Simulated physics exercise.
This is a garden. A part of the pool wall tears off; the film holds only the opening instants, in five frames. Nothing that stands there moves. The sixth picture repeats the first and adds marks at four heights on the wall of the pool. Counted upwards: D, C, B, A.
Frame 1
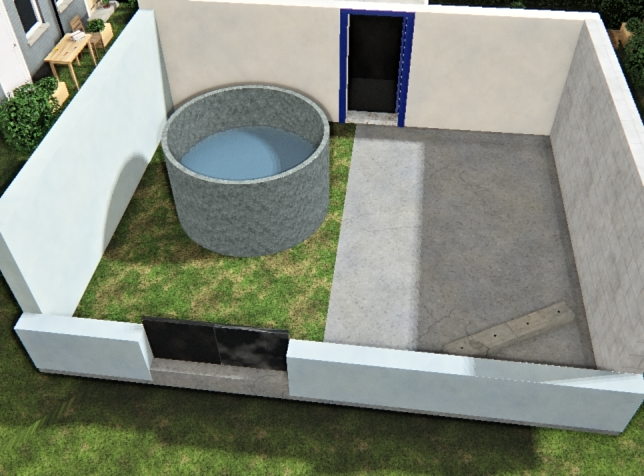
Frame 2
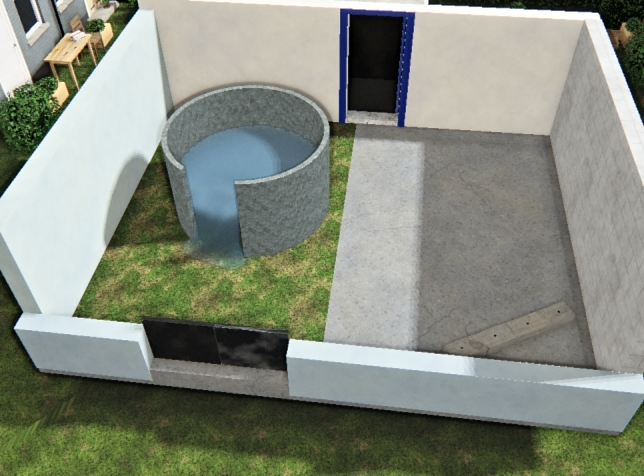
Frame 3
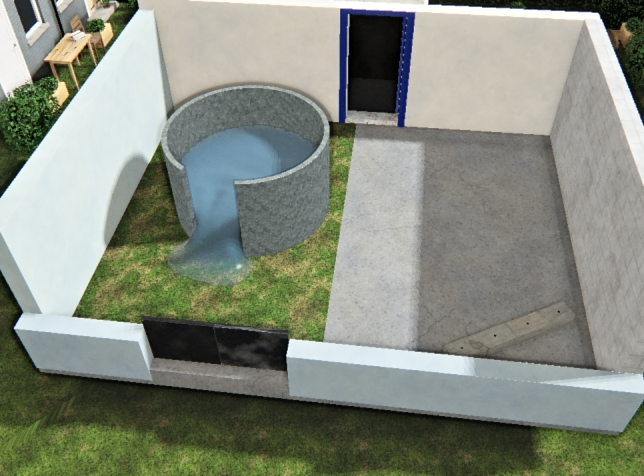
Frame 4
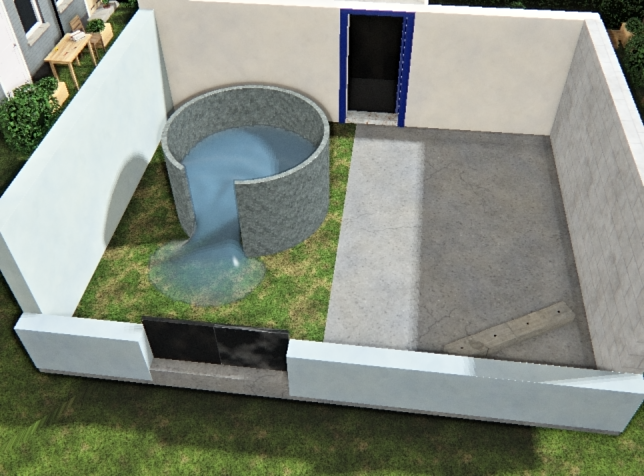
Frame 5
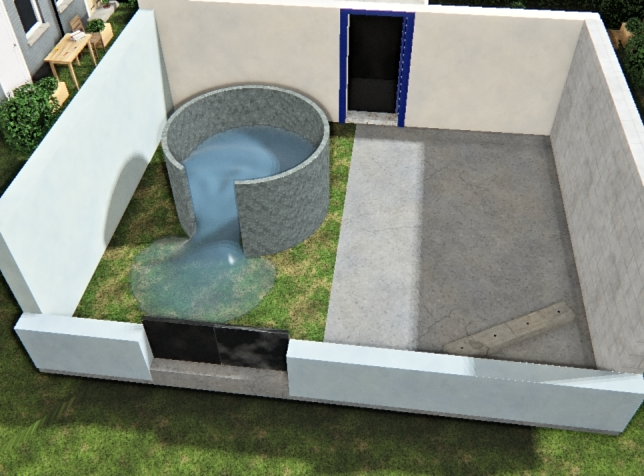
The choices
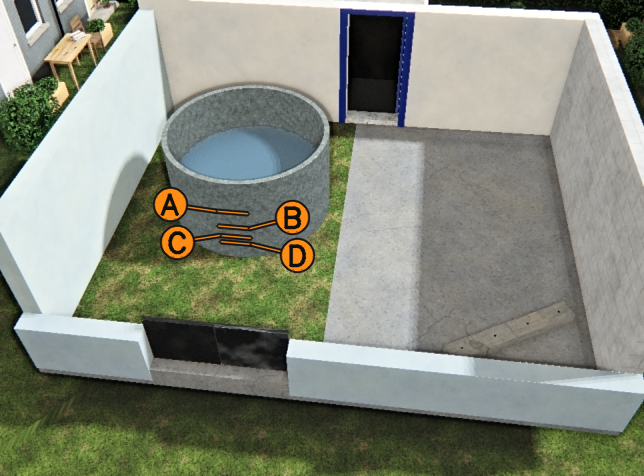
The clip opens on a walled garden with a round stone pool of still water on grass, beside grey paving and a blue-framed doorway. A gap appears in the pool's front wall and water pours through it, then spreads across the grass in a widening puddle toward the dark gate.
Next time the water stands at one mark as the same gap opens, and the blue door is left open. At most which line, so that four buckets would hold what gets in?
I would pick mark A.
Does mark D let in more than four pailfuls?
No.
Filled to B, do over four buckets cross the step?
No.
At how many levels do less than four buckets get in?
All of them.
On the marked copy, A at (231, 212); B at (233, 227); C at (235, 236); D at (236, 243); from the bottom up D, C, B, A.
With A, a splash gets over, under a bucket.
With B, nothing gets over.
With C, nothing gets over.
With D, nothing gets over.
